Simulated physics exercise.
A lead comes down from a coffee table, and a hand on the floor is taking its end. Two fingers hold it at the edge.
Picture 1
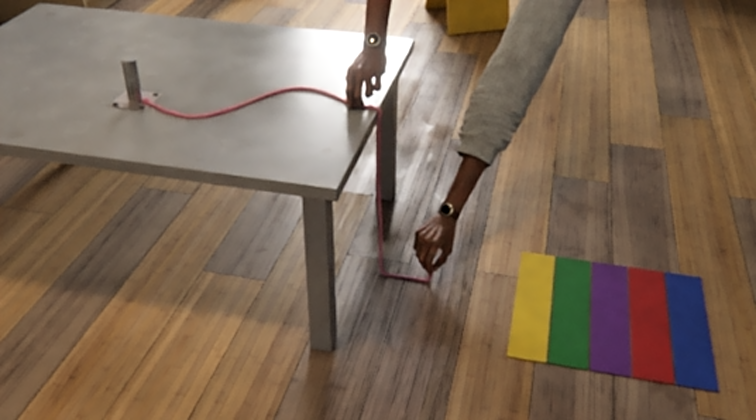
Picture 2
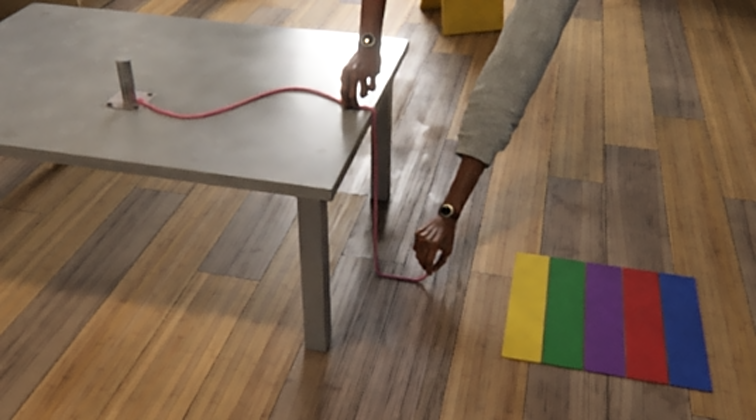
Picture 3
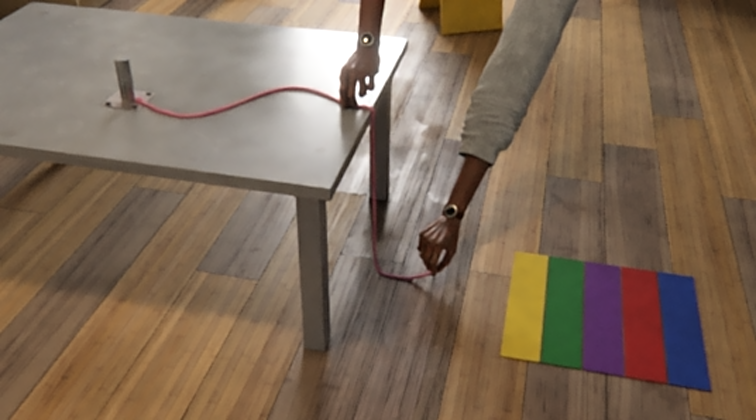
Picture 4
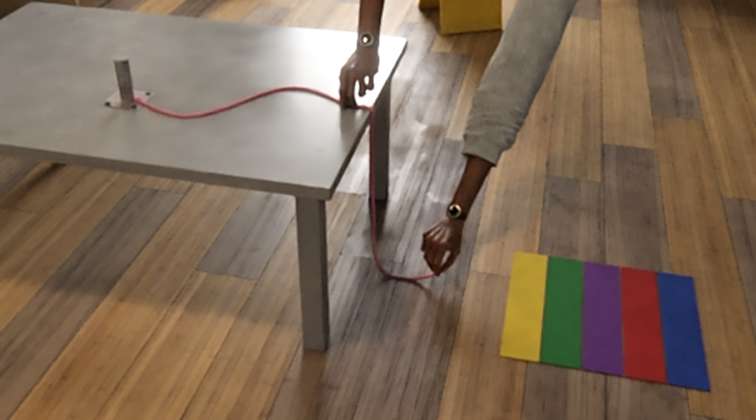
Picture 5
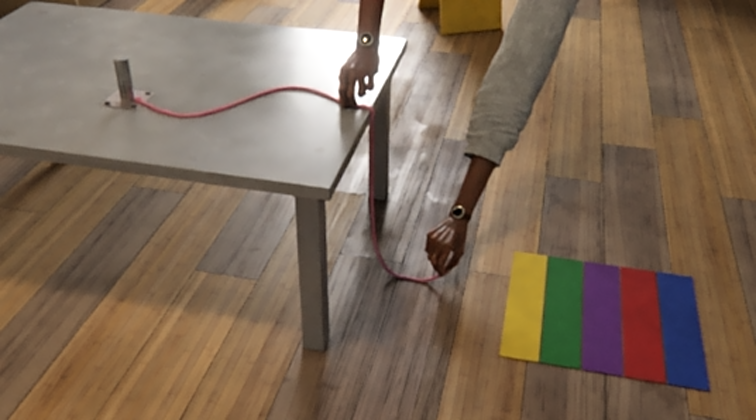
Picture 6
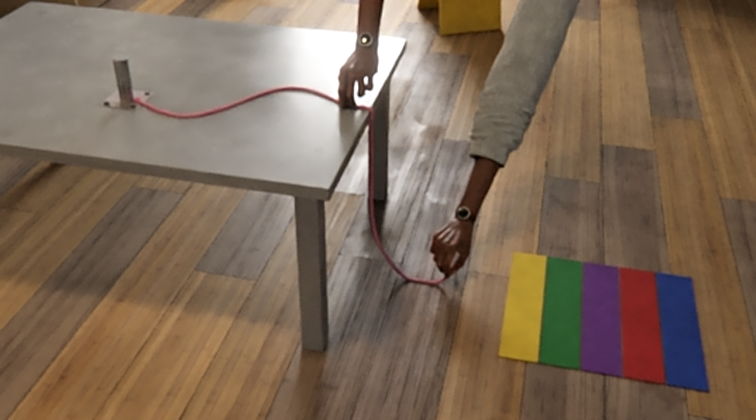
A hand near the floor draws the end of a red lead slightly to the right, toward a mat of coloured stripes, while another hand holds the lead at the edge of a grey coffee table and stays nearly still.
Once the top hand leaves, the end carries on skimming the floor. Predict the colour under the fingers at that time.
The purple one.
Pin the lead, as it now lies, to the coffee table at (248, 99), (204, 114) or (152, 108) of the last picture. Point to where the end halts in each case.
Respectively (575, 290), (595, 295) and (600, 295).
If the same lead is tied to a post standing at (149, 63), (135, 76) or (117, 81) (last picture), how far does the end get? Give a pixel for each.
Try by try, around (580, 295), (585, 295) and (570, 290).
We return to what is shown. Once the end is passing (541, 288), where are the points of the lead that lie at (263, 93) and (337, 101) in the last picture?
Mark one about (290, 106), mark two about (371, 122).
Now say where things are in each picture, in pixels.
End (432, 270); yellow (529, 338); green (569, 345); purple (610, 351); red (652, 358); blue (695, 365), in the first picture.
End (432, 271); lead through (167, 113) (243, 102) (320, 93) (374, 127) (376, 201) (376, 262), in the second picture.
End (436, 271), in the third picture.
End (440, 272); lead through (165, 112) (242, 102) (318, 92) (372, 127) (373, 200) (377, 262), in the fourth picture.
End (444, 272), in the fifth picture.
End (450, 274); lead through (164, 112) (241, 102) (317, 92) (371, 127) (371, 200) (390, 262), in the sixth picture.
Soon after, end near (541, 288); over yellow.
Then, end near (582, 294); over green.
At full stretch, end near (605, 297); over purple. Over purple.
